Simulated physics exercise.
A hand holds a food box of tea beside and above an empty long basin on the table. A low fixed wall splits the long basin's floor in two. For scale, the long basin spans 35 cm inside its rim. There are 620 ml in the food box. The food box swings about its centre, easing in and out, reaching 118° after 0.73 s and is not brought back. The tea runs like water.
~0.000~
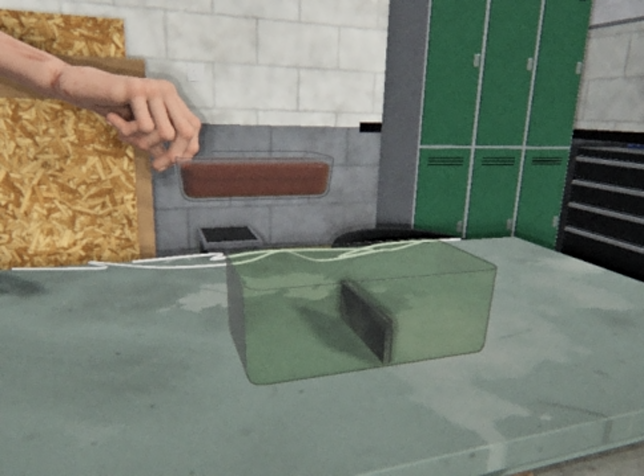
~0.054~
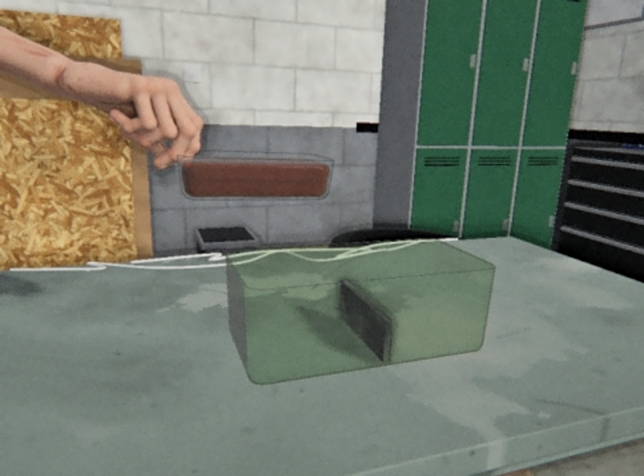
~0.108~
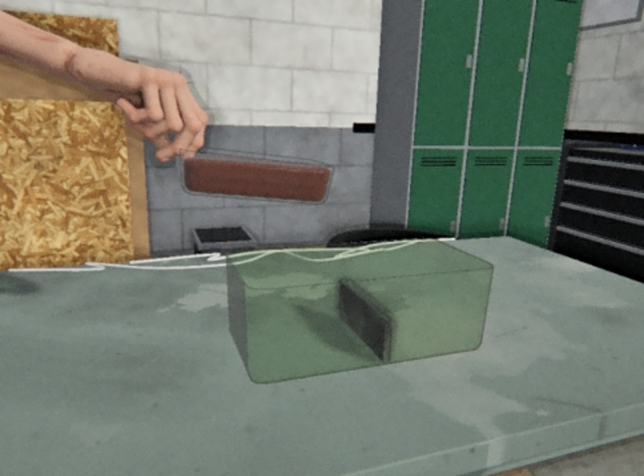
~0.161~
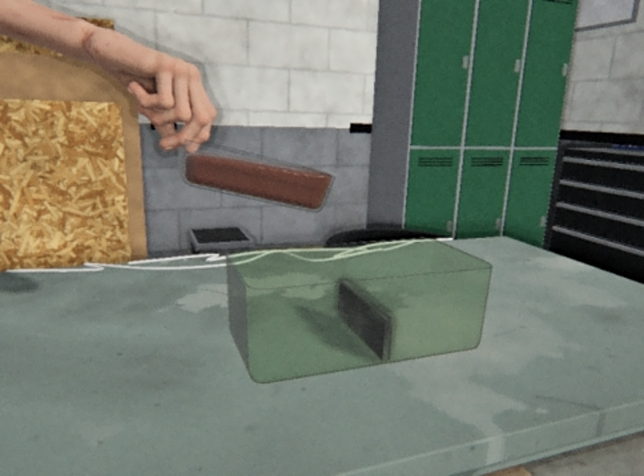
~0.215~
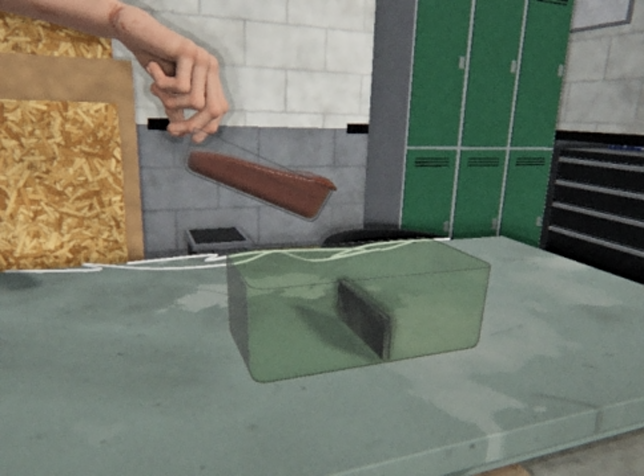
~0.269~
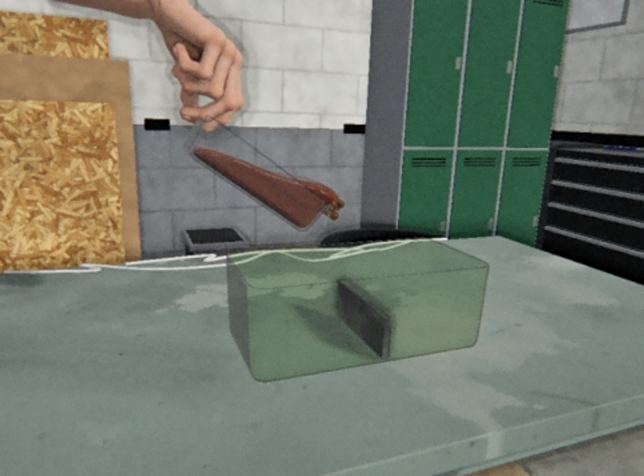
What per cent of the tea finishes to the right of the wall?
About 12 per cent.
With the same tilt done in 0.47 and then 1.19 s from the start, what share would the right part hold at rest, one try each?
In turn about 5 and 40 per cent.
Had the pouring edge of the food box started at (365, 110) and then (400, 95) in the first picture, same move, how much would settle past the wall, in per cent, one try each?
In turn about 80 and 80 per cent.
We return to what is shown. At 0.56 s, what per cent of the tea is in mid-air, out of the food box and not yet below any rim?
About 4 per cent.
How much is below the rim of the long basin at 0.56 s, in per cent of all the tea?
Some 92 per cent.
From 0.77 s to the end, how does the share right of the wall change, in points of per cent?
The share moves up, by some 3 per cent.
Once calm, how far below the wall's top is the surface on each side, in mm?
Some 44 mm on the left and 58 mm on the right.
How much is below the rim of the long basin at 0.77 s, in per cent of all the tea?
About 90 per cent.
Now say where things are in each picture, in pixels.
In the first frame, tilt 0°; pouring edge (324, 156); surface from (177, 161) to (321, 161); the long basin's rim runs from (234, 270) to (465, 253); the wall's top is at (365, 300).
In the second frame, tilt 2°; pouring edge (324, 159); surface from (178, 160) to (321, 163).
In the third frame, tilt 6°; pouring edge (325, 165); surface from (181, 157) to (321, 166).
In the fourth frame, tilt 14°; pouring edge (325, 175); surface from (183, 154) to (323, 170).
In the fifth frame, tilt 24°; pouring edge (323, 187); surface from (185, 151) to (302, 173); 5 per cent is over the edge.
In the sixth frame, tilt 35°; pouring edge (319, 201); surface from (188, 146) to (294, 176); 15 per cent is over the edge.
After 0.56 s the tilt is 102° and 3 per cent is still to pour, 84 is left of the wall and 9 right of it.
After 0.77 s the tilt is 118° and 0 per cent is still to pour, 80 is left of the wall and 9 right of it.
After 0.99 s the tilt is 118° and 0 per cent is still to pour, 81 is left of the wall and 12 right of it.
After 1.23 s the tilt is 118° and 0 per cent is still to pour, 81 is left of the wall and 12 right of it.
In the end 81 per cent lies left of the wall, 12 right of it and 7 outside.
